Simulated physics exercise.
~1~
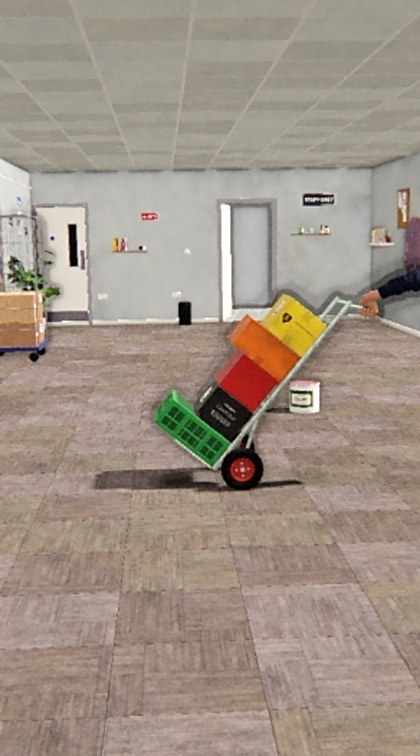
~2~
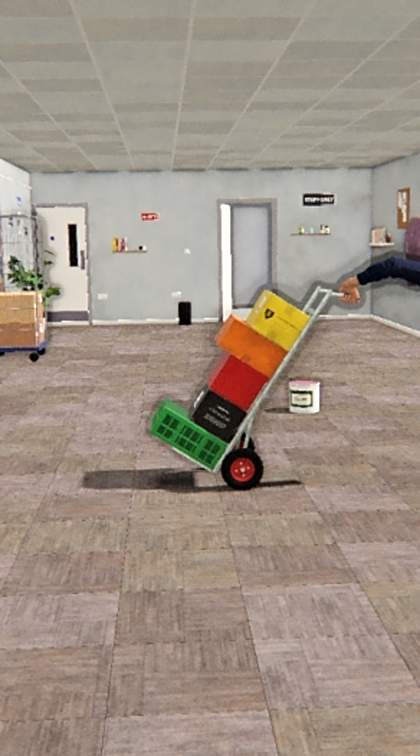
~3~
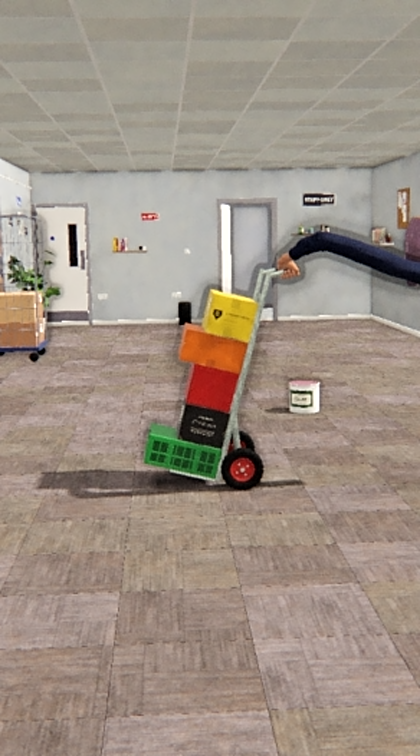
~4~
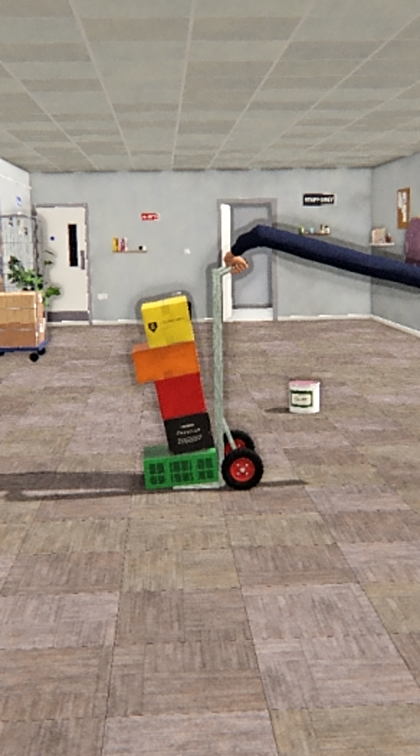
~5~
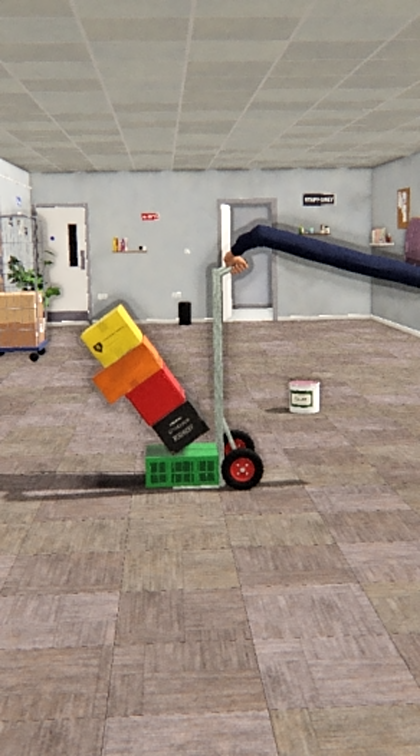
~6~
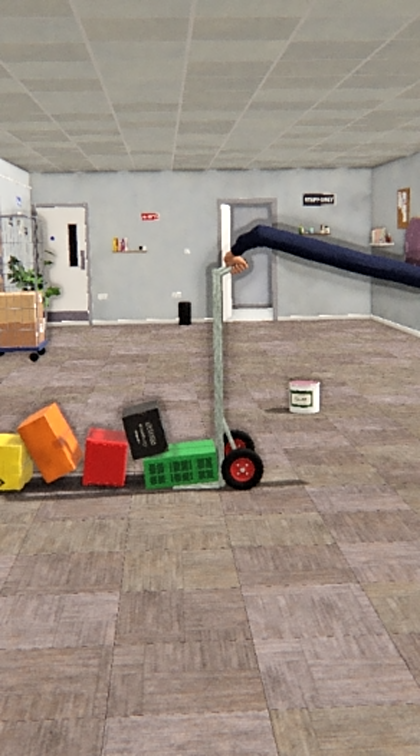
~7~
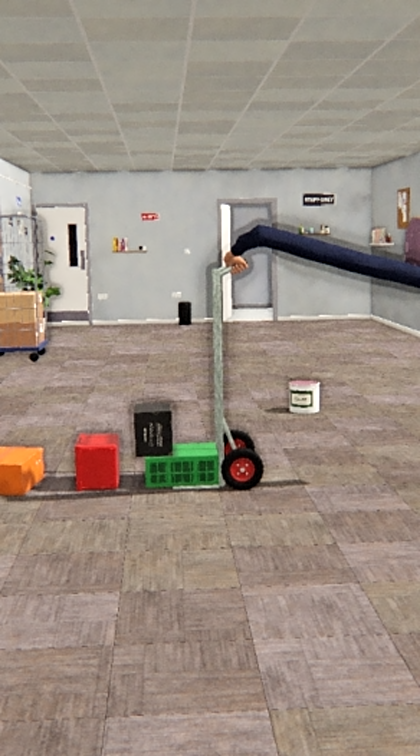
In a grey-walled room, an arm swings a loaded sack truck upright, spilling yellow, orange and red boxes left, black one tipping onto green crate.
